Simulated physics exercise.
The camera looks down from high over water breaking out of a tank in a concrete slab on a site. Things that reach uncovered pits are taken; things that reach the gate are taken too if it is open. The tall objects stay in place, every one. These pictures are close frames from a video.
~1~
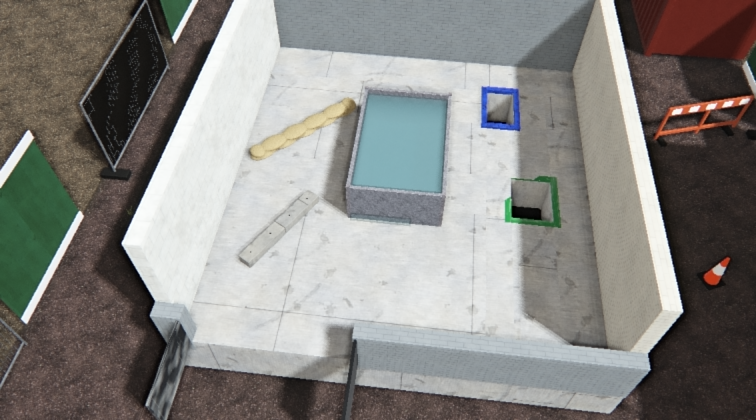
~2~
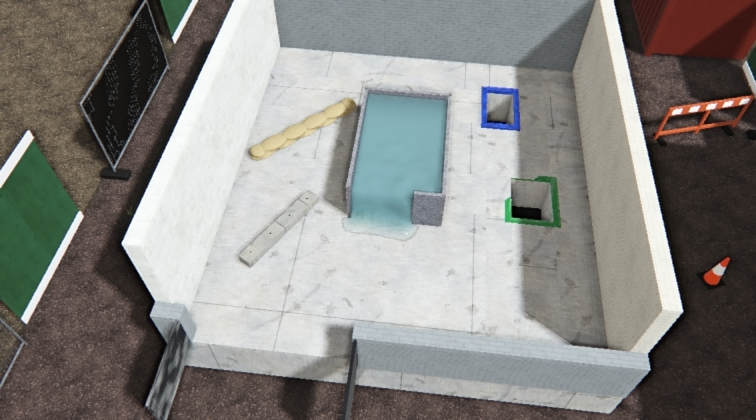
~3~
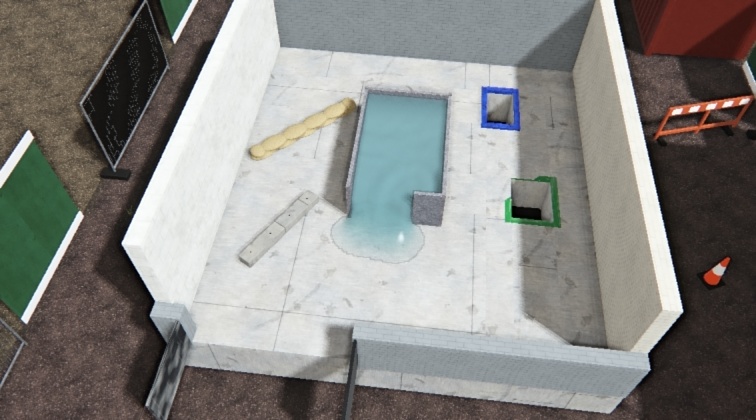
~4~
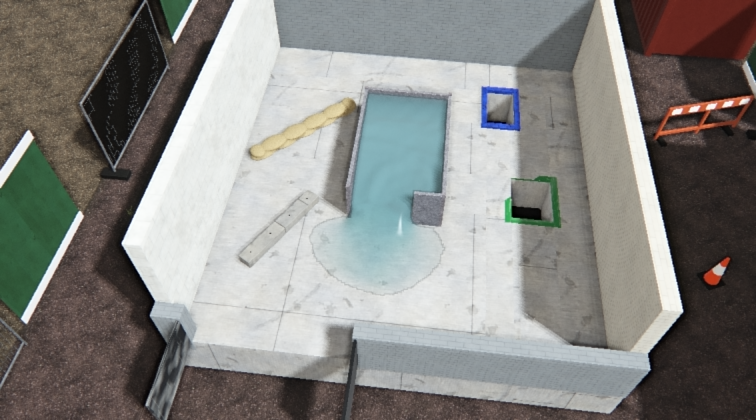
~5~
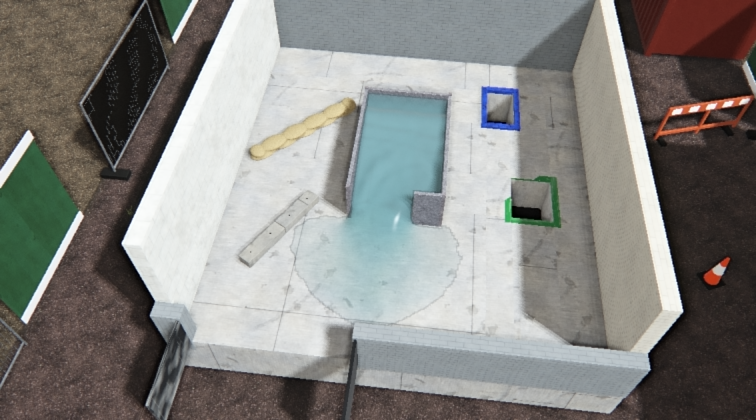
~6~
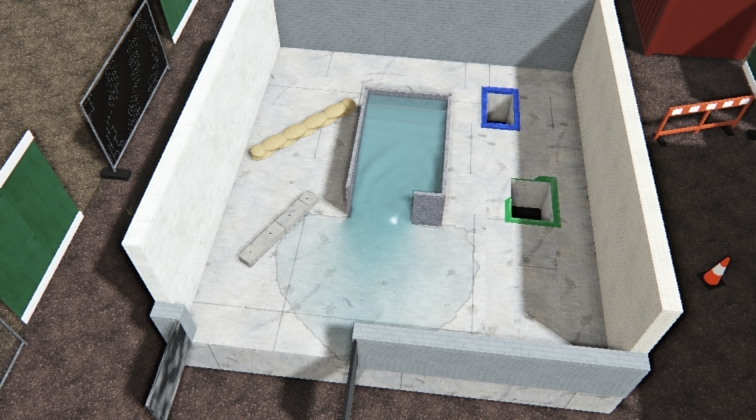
Water pouring from a gap in the near side of a rectangular tank and spreading across a pale, walled concrete slab.
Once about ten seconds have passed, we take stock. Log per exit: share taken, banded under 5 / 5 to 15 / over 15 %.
One by one: The gate will receive a cut exceeding fifteen per cent, the blue pit will receive a cut falling short of five per cent, the green pit will receive a cut lying in the five-to-fifteen per cent band.
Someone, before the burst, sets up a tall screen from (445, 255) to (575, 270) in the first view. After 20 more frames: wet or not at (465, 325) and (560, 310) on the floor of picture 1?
Log, in order: Waterlogged / waterlogged.
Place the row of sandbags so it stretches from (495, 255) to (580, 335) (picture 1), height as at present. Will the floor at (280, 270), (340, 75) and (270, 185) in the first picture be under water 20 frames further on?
Taking the points in order, the first is drenched, the second unwetted and the third unwetted.
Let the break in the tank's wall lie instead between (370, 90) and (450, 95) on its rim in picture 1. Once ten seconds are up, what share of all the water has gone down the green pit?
In percent, green takes 14.
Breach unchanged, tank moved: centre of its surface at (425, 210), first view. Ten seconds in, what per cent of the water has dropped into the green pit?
Share in the green pit - 14 in a hundred.
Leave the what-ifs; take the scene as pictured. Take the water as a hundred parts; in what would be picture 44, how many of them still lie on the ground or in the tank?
Roughly 54 per cent.
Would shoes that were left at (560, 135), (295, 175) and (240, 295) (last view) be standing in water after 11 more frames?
Left dry; left dry; drenched.
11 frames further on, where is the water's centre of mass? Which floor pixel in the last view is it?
About (399, 220) in the last view.
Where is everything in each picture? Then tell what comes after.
In the first frame, still water in the open tank at (402, 141).
In the second frame, water pours out at (382, 207) and has run to (347, 226).
In the third frame, water pours out at (382, 209) and has run to (406, 258).
In the fourth frame, the front is at (388, 290), out from the gap at (382, 210).
In the fifth frame, the front is at (380, 323), out from the gap at (382, 211).
In the sixth frame, the front is at a hidden place, out from the gap at (382, 210).
A moment on, water covers 20 % of the floor; the gate 4 %, the blue pit 0 %, the green pit 0 %.
Next, water covers 25 % of the floor; the gate 14 %, the blue pit 0 %, the green pit 0 %.
Then, water covers 35 % of the floor; the gate 28 %, the blue pit 0 %, the green pit 0 %.
Later, water covers 50 % of the floor; the gate 42 %, the blue pit 0 %, the green pit 4 %.
In the end, water covers 60 % of the floor; the gate 51 %, the blue pit 0 %, the green pit 9 %.
